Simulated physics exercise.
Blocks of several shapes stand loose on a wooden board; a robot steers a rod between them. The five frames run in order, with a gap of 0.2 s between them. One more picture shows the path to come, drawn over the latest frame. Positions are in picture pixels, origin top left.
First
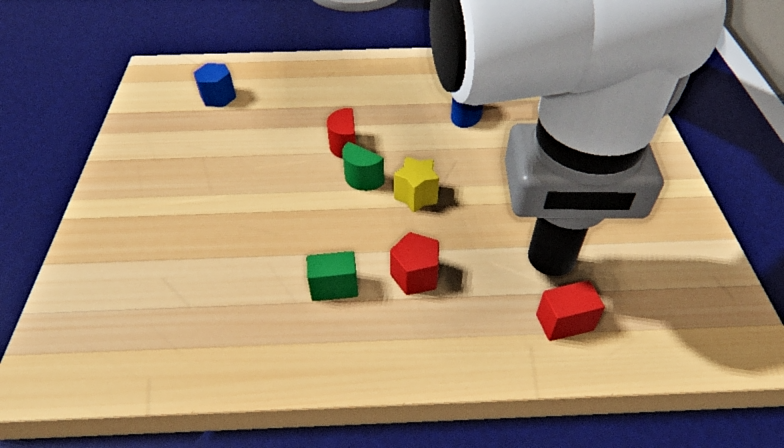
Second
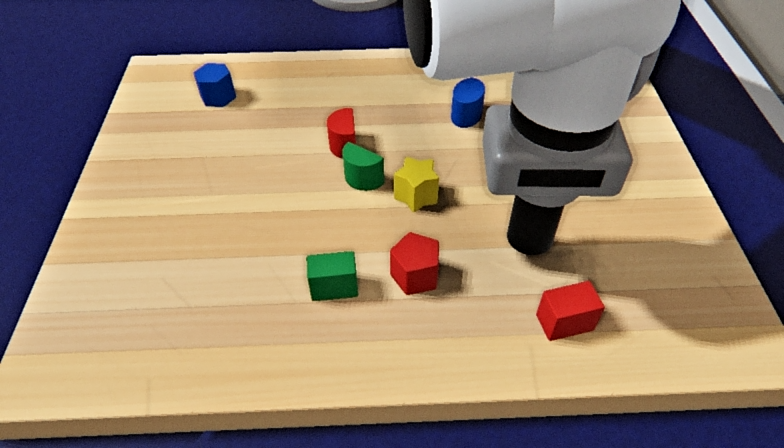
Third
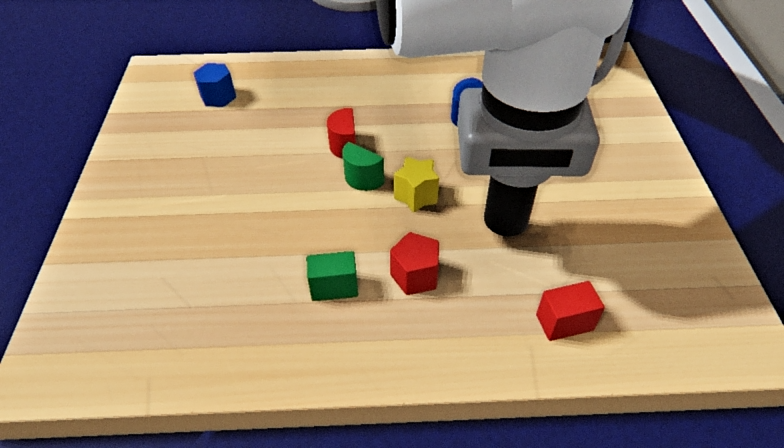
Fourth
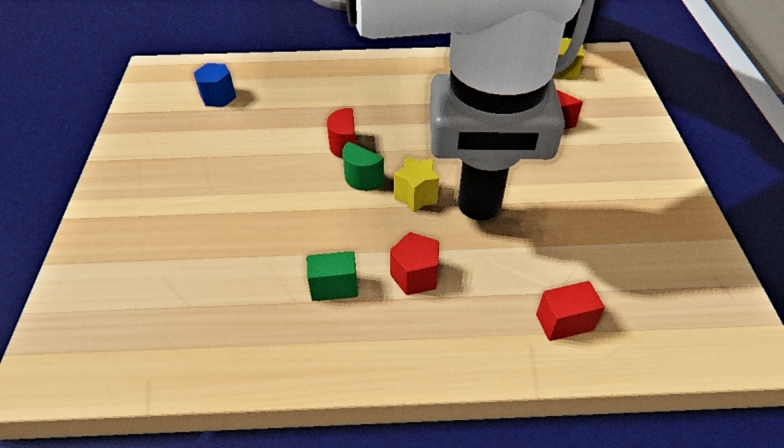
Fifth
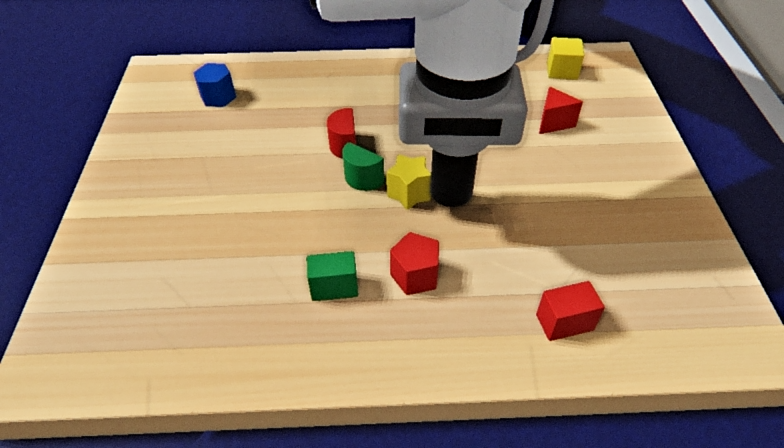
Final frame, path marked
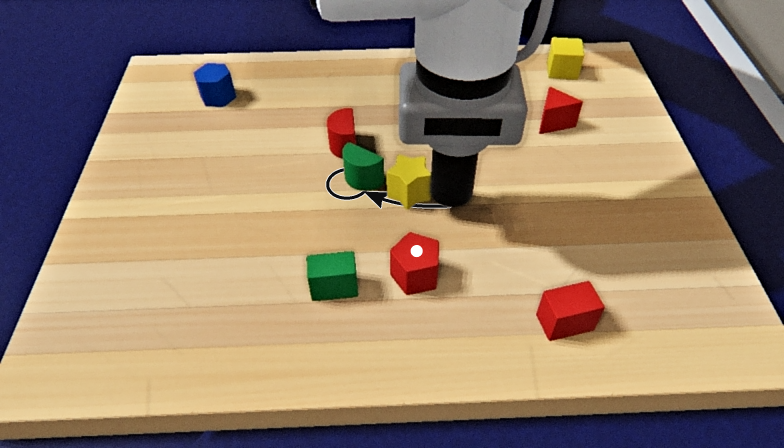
In the video, a robot arm moves a black rod up and to the left across a wooden board of colored blocks, passing above the red pentagon, then nudges the yellow star block slightly left, toward the green D-shaped block.
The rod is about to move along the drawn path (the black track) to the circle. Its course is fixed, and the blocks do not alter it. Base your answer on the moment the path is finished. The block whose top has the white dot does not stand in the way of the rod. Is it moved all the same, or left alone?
That one stays where it is.
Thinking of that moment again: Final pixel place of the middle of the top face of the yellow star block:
I'd guess (320, 142).
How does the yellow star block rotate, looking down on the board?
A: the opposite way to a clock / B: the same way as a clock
I'll go with B - the same way as a clock.
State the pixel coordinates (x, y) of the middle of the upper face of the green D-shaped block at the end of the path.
I expect it at (307, 120).
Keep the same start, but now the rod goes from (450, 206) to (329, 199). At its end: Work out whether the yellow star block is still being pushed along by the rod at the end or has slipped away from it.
I believe the yellow star block loses its place ahead of the rod and slips off.
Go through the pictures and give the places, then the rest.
Lower end of the rod (551, 258), tops of blocks, red D-shaped block (342, 121), green D-shaped block (360, 155), yellow star block (417, 170), red pentagon (417, 251), in the first picture.
Rod (530, 238), blocks as before, in the second picture.
Rod (506, 220), blocks as before, in the third picture.
Rod (480, 205), blocks as before, in the fourth picture.
Rod (451, 192), red D-shaped block (342, 121), green D-shaped block (360, 155), yellow star block (410, 168), red pentagon (417, 251), in the fifth picture.
The drawn path runs from (450, 206) over (413, 205) and (378, 198) to (348, 183); the dot is on the red pentagon.
The first path, step by step. One third of the way, rod (413, 191); green D-shaped block (344, 147); yellow star block (377, 162), turned 20° clockwise.
Two thirds of the way, rod (377, 183); green D-shaped block (320, 133), turned 15° clockwise; yellow star block (347, 152), turned 40° clockwise.
At the end, rod (347, 170); red D-shaped block (340, 118); green D-shaped block (307, 120), turned 30° clockwise; yellow star block (320, 142), turned 50° clockwise; red pentagon not moved.
